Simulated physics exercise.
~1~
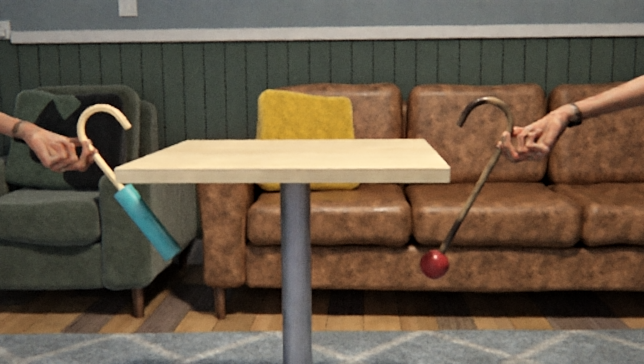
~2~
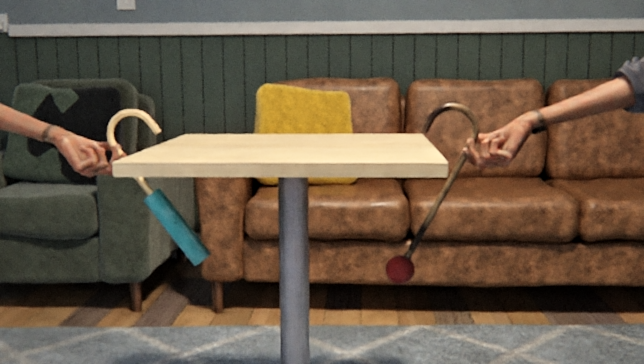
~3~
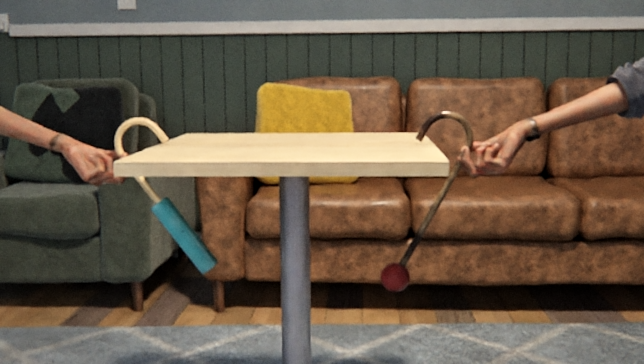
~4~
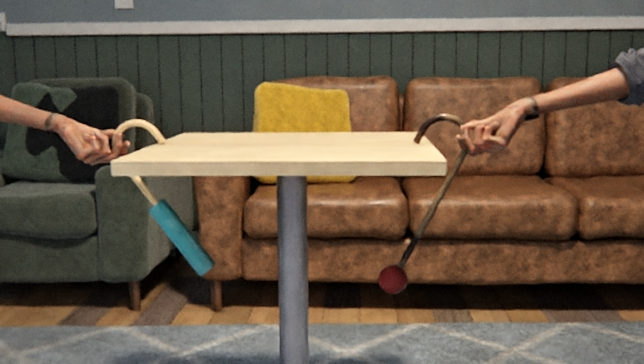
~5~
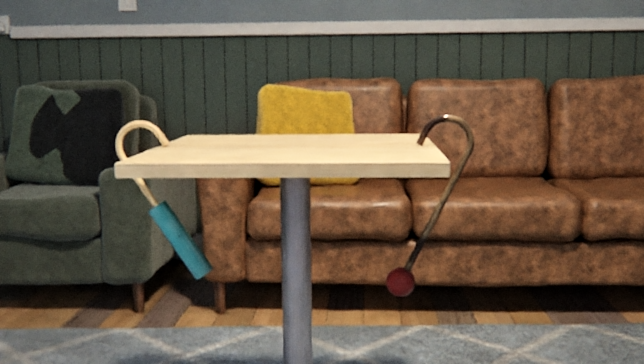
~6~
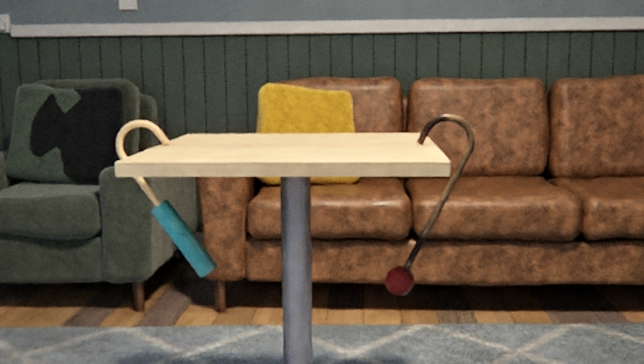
Two hands reach in from opposite sides toward a pale wooden table on a grey post, seen from the front in a slightly swaying view, with a green armchair at left and a brown leather sofa holding a yellow cushion behind. The left hand holds a turquoise umbrella with a pale curved handle, and the right holds a dark hooked cane-like ladle with a red end. Both hands move inward and hook the handles over the table's opposite edges. They steady them briefly, then let go and withdraw from view. The umbrella and the ladle stay hanging, slanted inward beneath the tabletop.
